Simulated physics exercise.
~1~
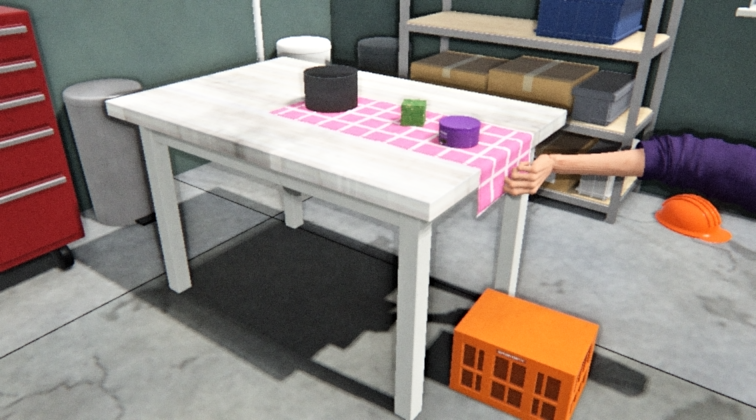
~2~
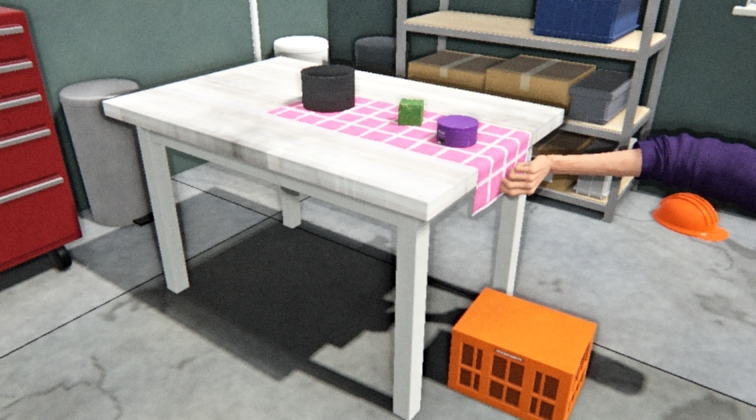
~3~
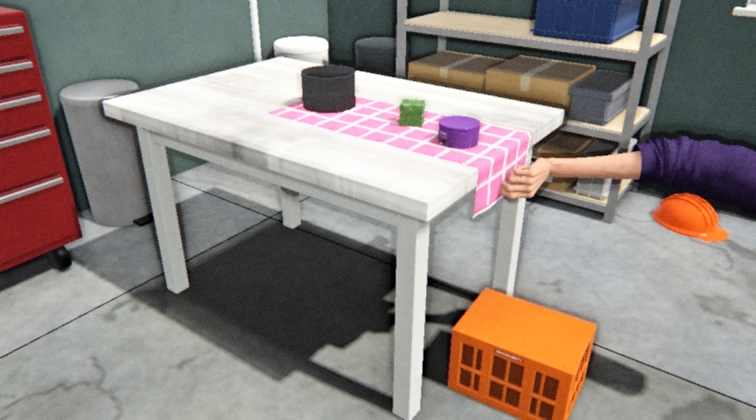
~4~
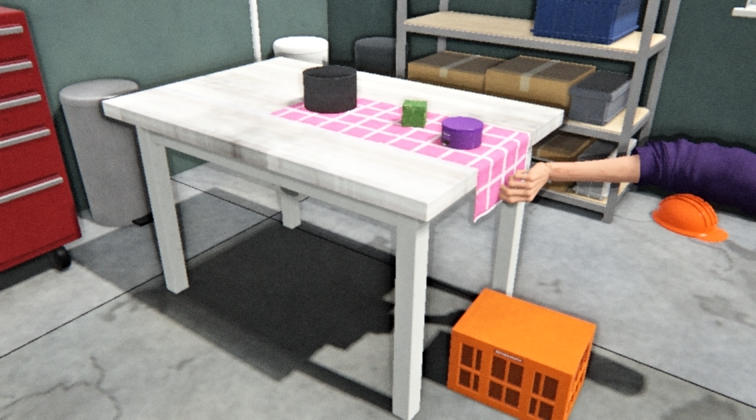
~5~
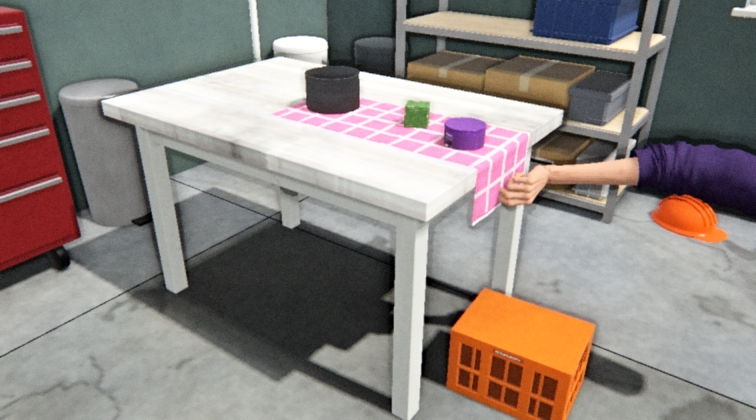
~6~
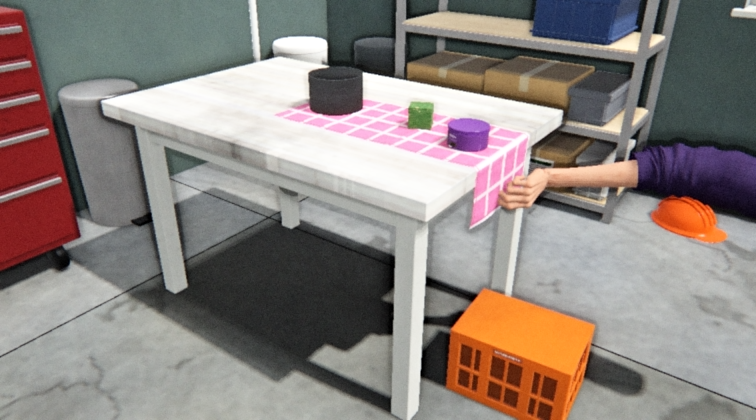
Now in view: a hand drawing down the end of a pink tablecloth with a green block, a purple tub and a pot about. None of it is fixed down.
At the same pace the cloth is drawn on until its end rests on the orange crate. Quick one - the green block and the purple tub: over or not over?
Green block: Over; purple tub: Over.
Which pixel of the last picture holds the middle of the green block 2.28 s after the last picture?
Approx. location: (570, 295).
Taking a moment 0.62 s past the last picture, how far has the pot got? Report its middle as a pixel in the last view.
Position then: (371, 98).
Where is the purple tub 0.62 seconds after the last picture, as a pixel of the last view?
Roughly (520, 225).
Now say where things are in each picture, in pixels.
In the first frame, tablecloth end (477, 217); green block (414, 102); purple tub (460, 122); pot (331, 71); top of the crate (536, 346).
In the second frame, tablecloth end (472, 216), far hem (266, 113); purple tub (458, 121); purple tub stands on the cloth.
In the third frame, tablecloth end (473, 218); green block (412, 102).
In the fourth frame, tablecloth end (474, 223), far hem (269, 114); purple tub (463, 123).
In the fifth frame, tablecloth end (473, 226); green block (418, 104).
In the sixth frame, tablecloth end (469, 229), far hem (273, 116); green block (421, 105); purple tub (469, 125); top of the crate (532, 346).
Then, 0.62 s after the last picture, hem going down; block carried along near (462, 125); tub over the edge.
Then, 1.64 s after the last picture, hem on the crate; block down below near (570, 295); tub down below near (521, 302).
At rest, hem on the crate; block down below near (570, 295); tub down below near (521, 302). The green block goes over the edge and the purple tub is carried off the end.
